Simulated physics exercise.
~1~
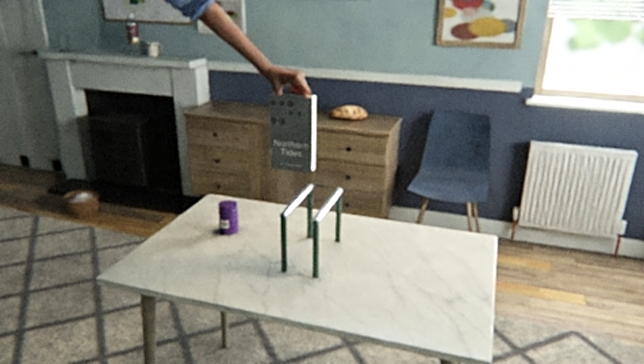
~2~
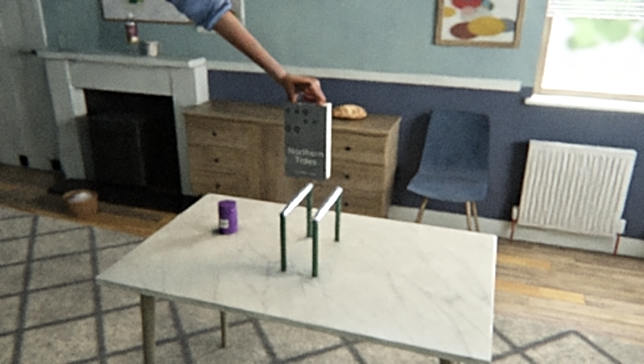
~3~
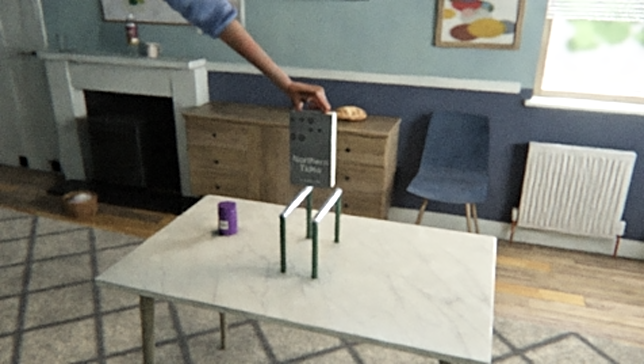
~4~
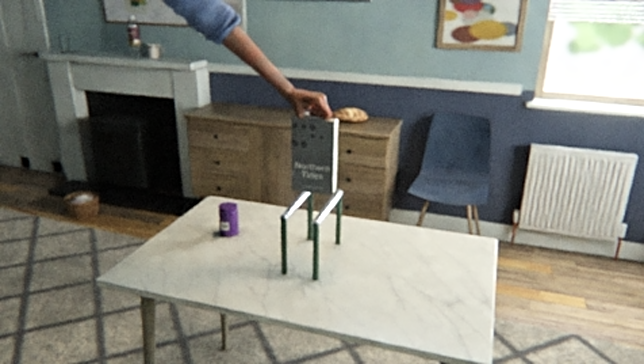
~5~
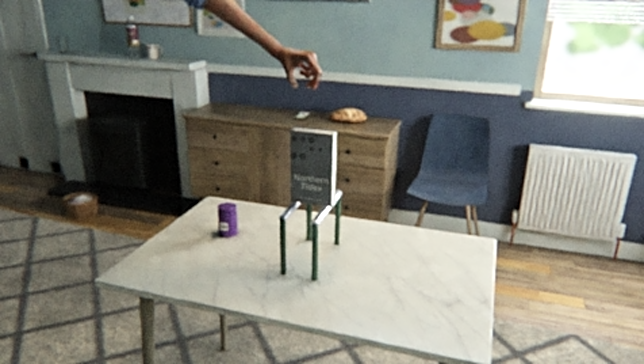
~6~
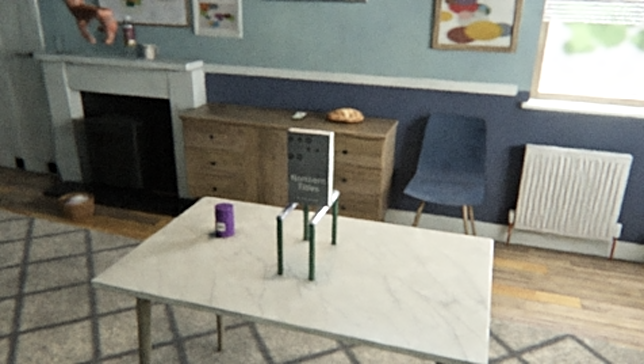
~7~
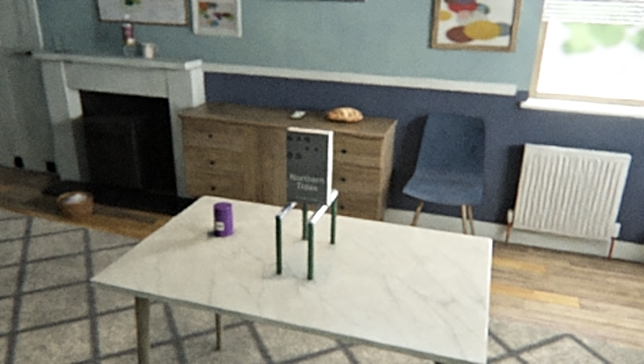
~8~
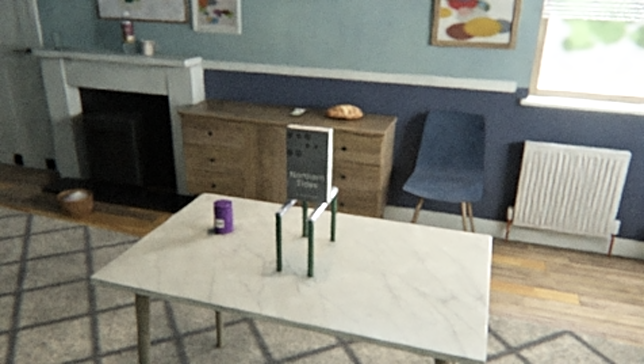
In the video, a hand lowers an upright grey book, moving slightly right, onto a pair of green-legged supports on a marble-topped table beside a purple jar. The hand lets go and withdraws to the left, and the book stays standing on the supports.
